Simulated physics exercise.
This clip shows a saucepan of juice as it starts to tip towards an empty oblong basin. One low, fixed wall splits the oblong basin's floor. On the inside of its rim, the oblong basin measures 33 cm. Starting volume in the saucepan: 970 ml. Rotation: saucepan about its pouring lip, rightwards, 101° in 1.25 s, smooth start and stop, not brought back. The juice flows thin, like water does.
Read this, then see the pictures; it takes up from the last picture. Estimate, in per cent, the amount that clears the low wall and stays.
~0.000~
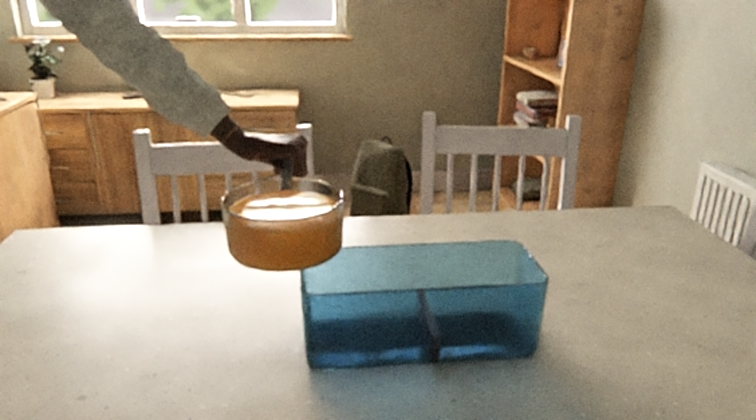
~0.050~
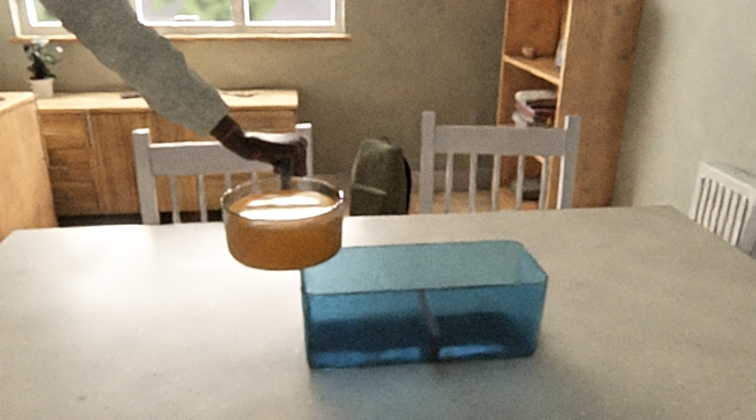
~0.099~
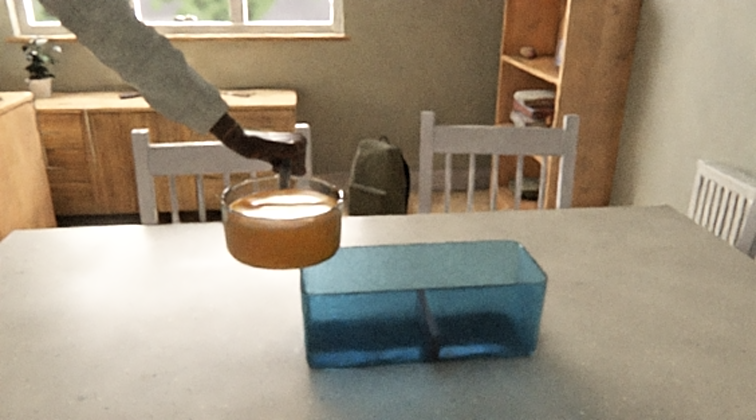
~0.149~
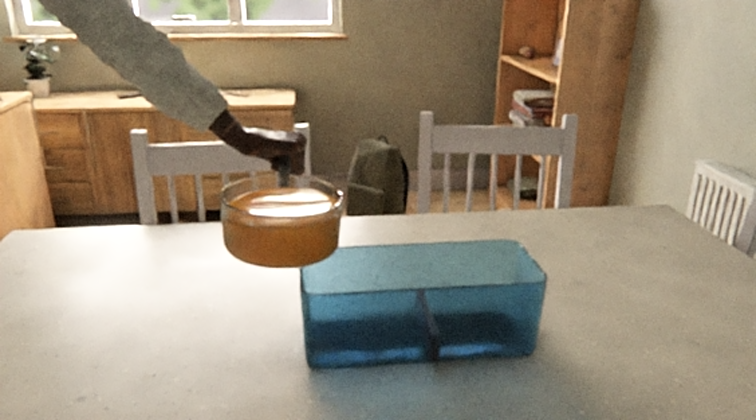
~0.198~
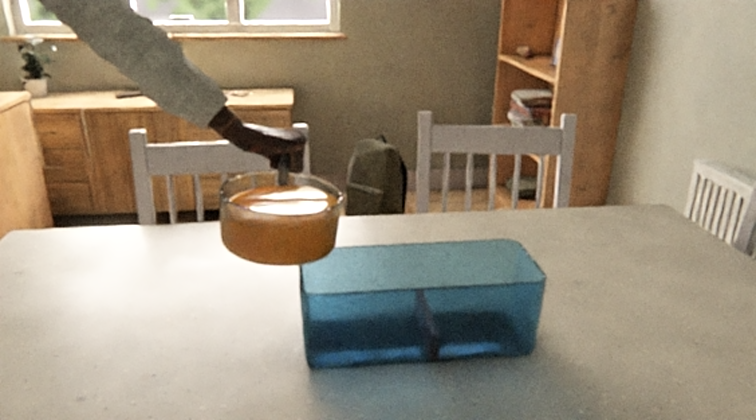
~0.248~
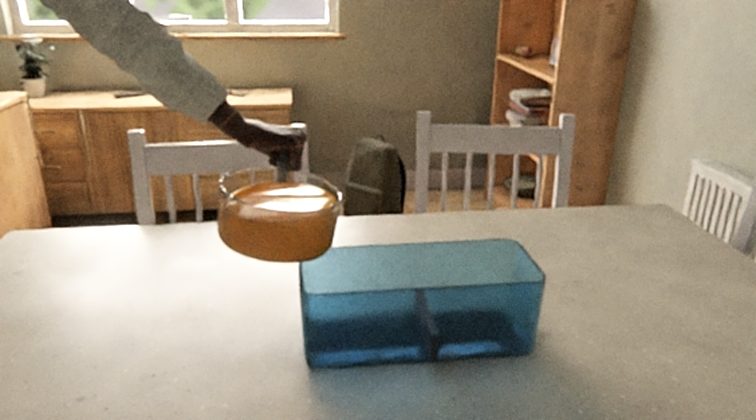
Roughly 38 percent.
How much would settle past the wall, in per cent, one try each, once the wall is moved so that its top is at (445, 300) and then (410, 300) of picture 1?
5 in a hundred, followed by 60 in a hundred.
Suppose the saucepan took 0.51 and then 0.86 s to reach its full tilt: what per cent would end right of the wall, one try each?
It comes to 45 per cent, and then 40 per cent.
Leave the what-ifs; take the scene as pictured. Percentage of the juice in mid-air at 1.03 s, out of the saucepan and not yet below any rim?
Estimate: Around 14 per cent.
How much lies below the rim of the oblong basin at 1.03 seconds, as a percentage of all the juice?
Some 72 per cent.
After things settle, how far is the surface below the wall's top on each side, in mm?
About 14 mm on the left, about 22 mm on the right.
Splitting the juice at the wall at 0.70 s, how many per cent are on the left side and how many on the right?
Around 7 on the left and around 0 on the right.
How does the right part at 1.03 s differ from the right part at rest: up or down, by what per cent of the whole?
Looks like it goes higher by around 3.
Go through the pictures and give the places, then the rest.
The first picture shows tilt 0°; pouring edge (343, 197); surface from (226, 210) to (341, 206); the oblong basin's rim runs from (301, 272) to (534, 261); the wall's top is at (428, 312).
The second picture shows tilt 0°; pouring edge (343, 197); surface from (226, 210) to (341, 206).
The third picture shows tilt 2°; pouring edge (342, 197); surface from (225, 210) to (341, 205).
The fourth picture shows tilt 4°; pouring edge (342, 197); surface from (225, 208) to (340, 203).
The fifth picture shows tilt 6°; pouring edge (341, 197); surface from (223, 205) to (339, 201).
The sixth picture shows tilt 9°; pouring edge (341, 197); surface from (222, 201) to (338, 198).
After 0.70 s the tilt is 60° and 65 per cent is still to pour, 7 is left of the wall and 0 right of it.
After 1.03 s the tilt is 93° and 13 per cent is still to pour, 38 is left of the wall and 35 right of it.
After 1.37 s the tilt is 101° and 1 per cent is still to pour, 60 is left of the wall and 37 right of it.
After 1.75 s the tilt is 101° and 0 per cent is still to pour, 61 is left of the wall and 38 right of it.
In the end 61 per cent lies left of the wall, 38 right of it and 1 outside.
